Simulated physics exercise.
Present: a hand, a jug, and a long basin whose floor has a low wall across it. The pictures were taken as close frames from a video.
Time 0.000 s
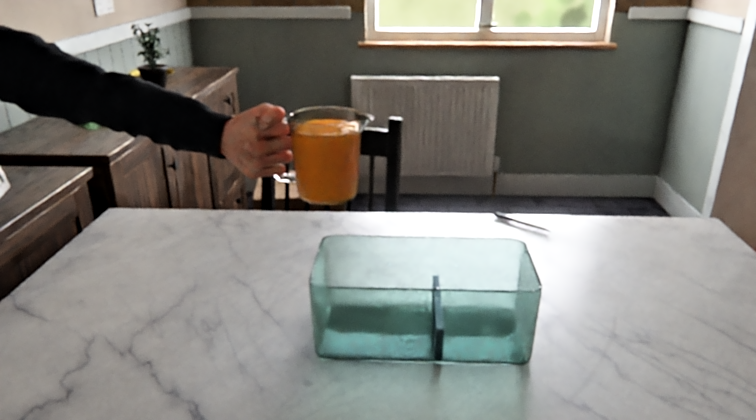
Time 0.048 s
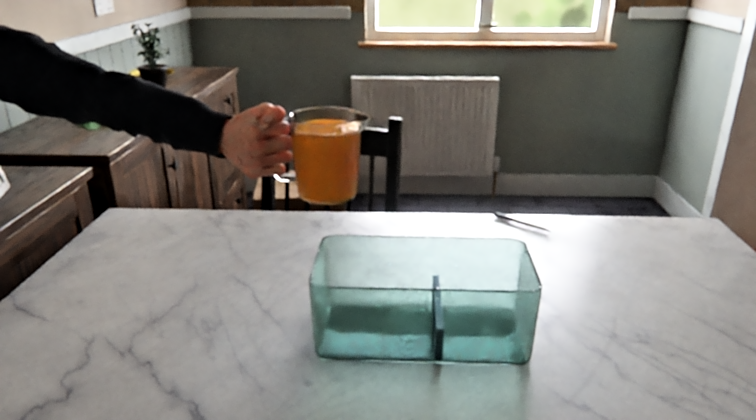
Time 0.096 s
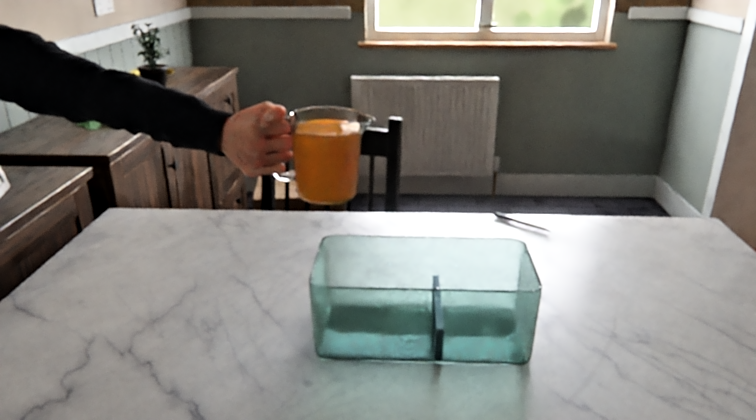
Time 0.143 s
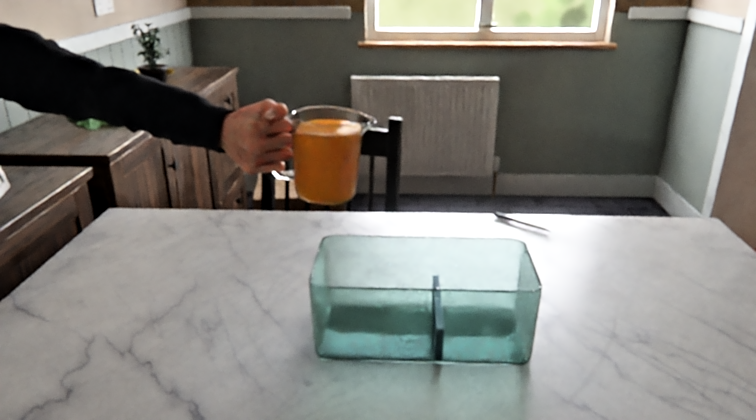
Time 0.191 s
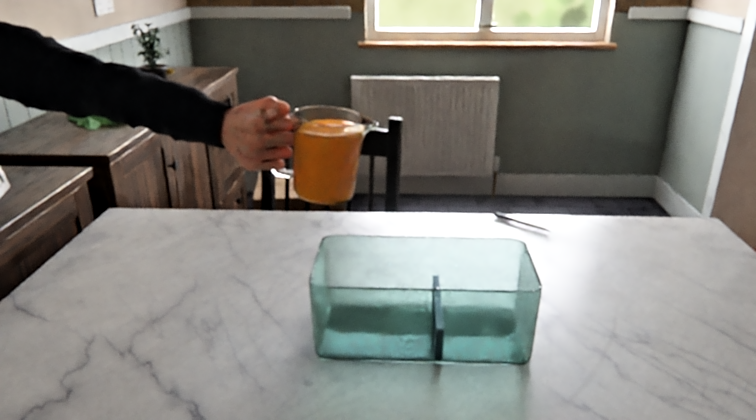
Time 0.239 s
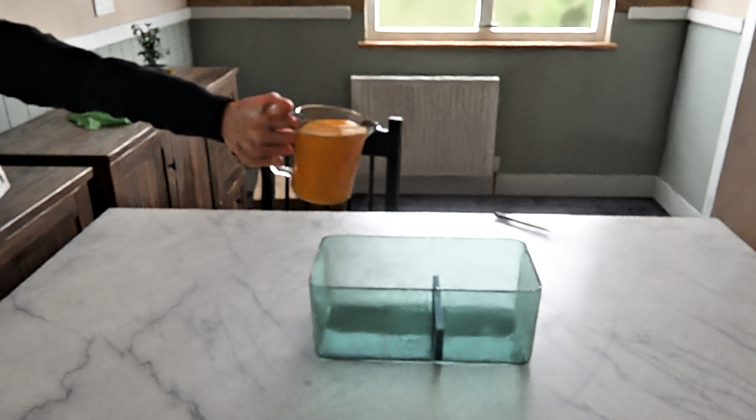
A hand holding a glass jug of orange liquid slowly tilting it slightly rightward above a divided, clear green basin on a marble-patterned table.
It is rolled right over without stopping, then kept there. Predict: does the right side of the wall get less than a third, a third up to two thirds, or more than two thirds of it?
Fails to reach a third.
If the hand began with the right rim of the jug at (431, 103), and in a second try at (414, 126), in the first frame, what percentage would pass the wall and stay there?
Estimate, in order: 95 and 95 per cent.
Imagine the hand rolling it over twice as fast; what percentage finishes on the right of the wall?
I'd say close to 10 per cent.
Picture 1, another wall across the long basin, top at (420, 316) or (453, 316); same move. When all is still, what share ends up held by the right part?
In order, near 70 and 10 in a hundred.
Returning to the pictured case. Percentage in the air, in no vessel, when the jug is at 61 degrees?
15 %.
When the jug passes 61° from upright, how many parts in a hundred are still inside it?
I'd reckon near 85 percent is still held at that tilt.
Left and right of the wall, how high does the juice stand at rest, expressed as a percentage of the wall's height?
I get 30 % for the left and 10 % for the right.
A moment on, the jug is tipped part way and 83 per cent is still to pour, 3 is left of the wall and 0 right of it.
Next, the jug is tipped on its side and 34 per cent is still to pour, 31 is left of the wall and 12 right of it.
Then the jug is tipped on its side and 5 per cent is still to pour, 75 is left of the wall and 13 right of it.
Later the jug is tipped on its side and 0 per cent is still to pour, 83 is left of the wall and 14 right of it.
Finally, 84 per cent lies left of the wall, 14 right of it and 2 outside.
